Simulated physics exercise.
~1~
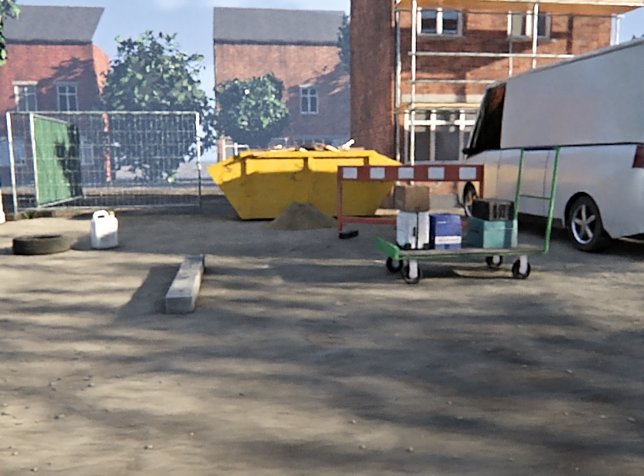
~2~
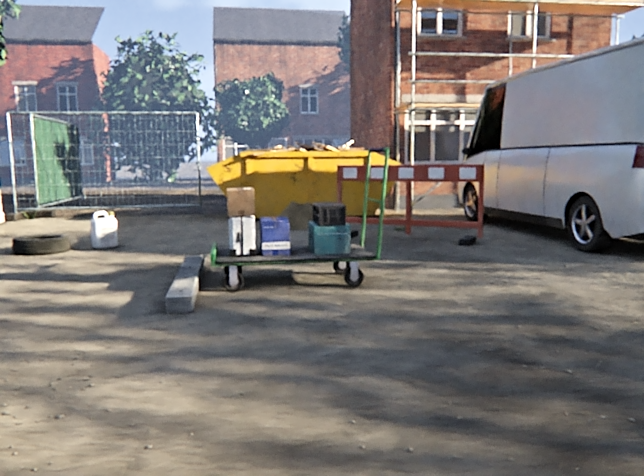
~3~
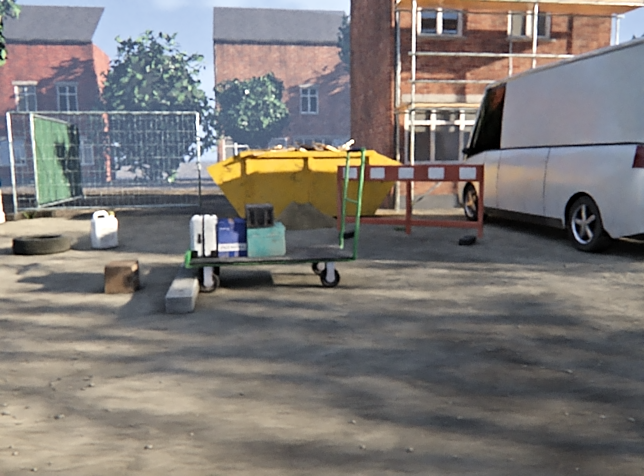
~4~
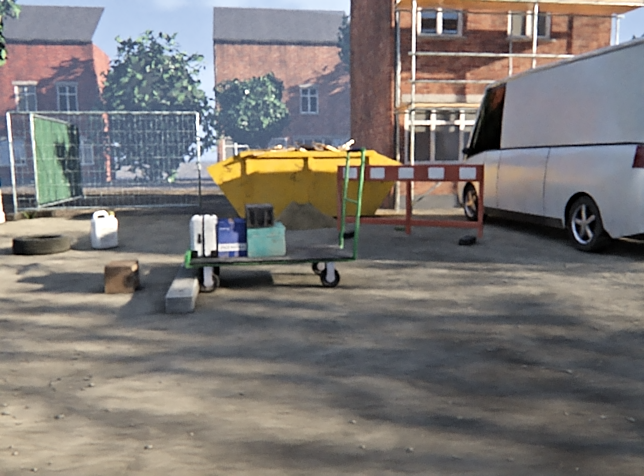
On a building site with a yellow skip and a parked van, a loaded cart rolled left into a low kerb and stopped, and the brown carton ended up on the ground beyond it, while the suitcase, blue parcel, crate and toolbox stayed aboard.
